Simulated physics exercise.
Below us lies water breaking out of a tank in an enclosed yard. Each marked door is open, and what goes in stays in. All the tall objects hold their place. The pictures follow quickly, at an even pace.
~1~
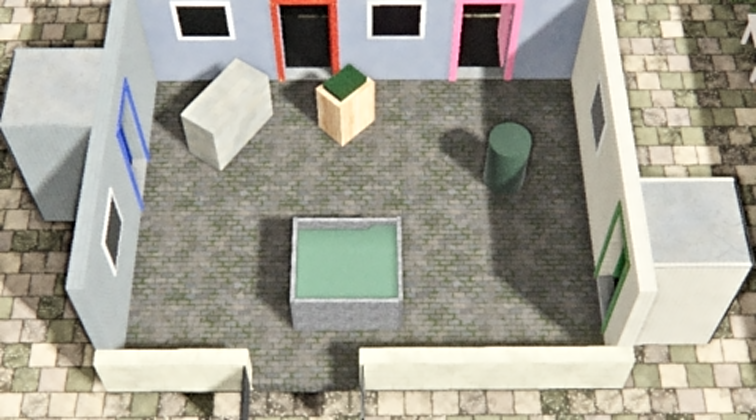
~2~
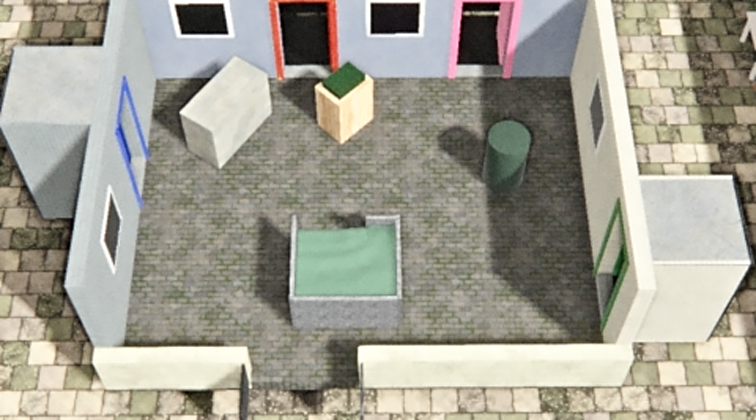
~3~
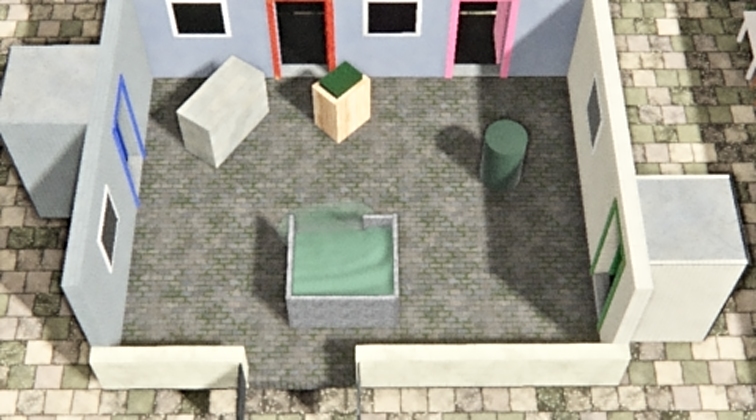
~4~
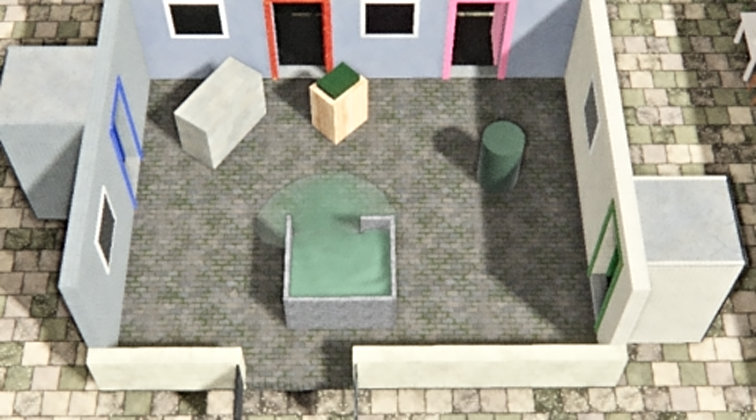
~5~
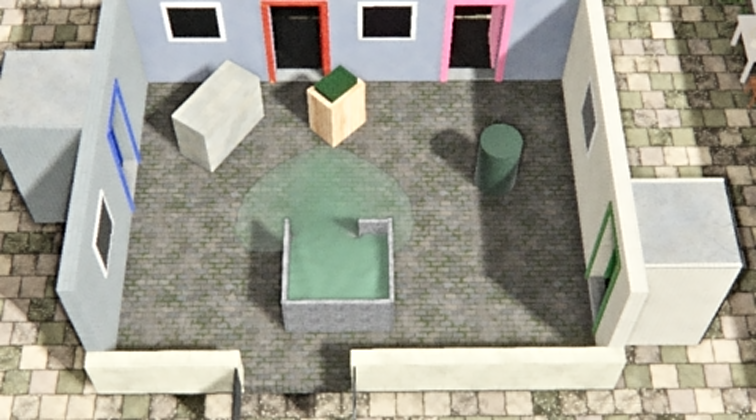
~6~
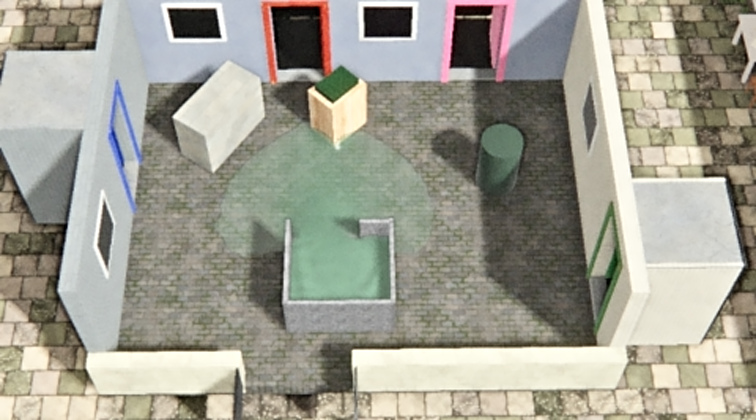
In this clip, a tank of green water stands whole in a walled yard, then a gap opens on its far side and water pours out, fanning across the paving toward a wooden box while the surrounding objects stay still.
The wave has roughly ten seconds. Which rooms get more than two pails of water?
One by one: The red door floods; the green door holds within the limit; the pink door floods; the blue door holds within the limit.
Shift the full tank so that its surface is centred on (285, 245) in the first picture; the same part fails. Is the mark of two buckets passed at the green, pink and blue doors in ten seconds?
Then: Green keeps below it; pink holds; blue lets more in.
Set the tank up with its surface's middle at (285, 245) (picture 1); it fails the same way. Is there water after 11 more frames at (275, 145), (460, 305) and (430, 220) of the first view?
As listed: Covered, clear, not flooded.
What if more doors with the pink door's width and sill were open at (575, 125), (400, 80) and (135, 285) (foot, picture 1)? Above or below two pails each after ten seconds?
One after the other: Goes over, is over, takes less.
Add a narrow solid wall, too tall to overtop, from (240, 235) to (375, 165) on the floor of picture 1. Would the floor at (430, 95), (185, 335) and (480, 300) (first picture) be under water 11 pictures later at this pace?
One after the other: Flooded, covered, clear.
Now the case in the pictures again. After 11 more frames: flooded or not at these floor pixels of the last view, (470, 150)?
Answer: Wet.
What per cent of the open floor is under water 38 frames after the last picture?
About 75 per cent.
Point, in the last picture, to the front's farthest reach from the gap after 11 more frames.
Close to (559, 81).
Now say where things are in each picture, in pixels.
The first frame shows the tank at (347, 262) is whole and still.
In the second frame, the front is at a hidden place, out from the gap on the tank's far side.
In the third frame, the front is at (363, 207), out from the gap on the tank's far side.
In the fourth frame, water pours out on the tank's far side and has run to (350, 177).
In the fifth frame, the front is at (334, 149), out from the gap on the tank's far side.
In the sixth frame, the front is at (308, 125), out from the gap on the tank's far side.
A moment on, water covers 30 % of the floor; the red door under two buckets in, the green door not reached, the pink door not reached, the blue door not reached.
Next, water covers 40 % of the floor; the red door over two buckets in, the green door not reached, the pink door under two buckets in, the blue door under two buckets in.
Then, water covers 50 % of the floor; the red door far over two buckets in, the green door not reached, the pink door over two buckets in, the blue door under two buckets in.
Later, water covers 75 % of the floor; the red door far over two buckets in, the green door wet at the sill, nothing in, the pink door over two buckets in, the blue door under two buckets in.
In the end, water covers 95 % of the floor; the red door far over two buckets in, the green door wet at the sill, nothing in, the pink door over two buckets in, the blue door under two buckets in.
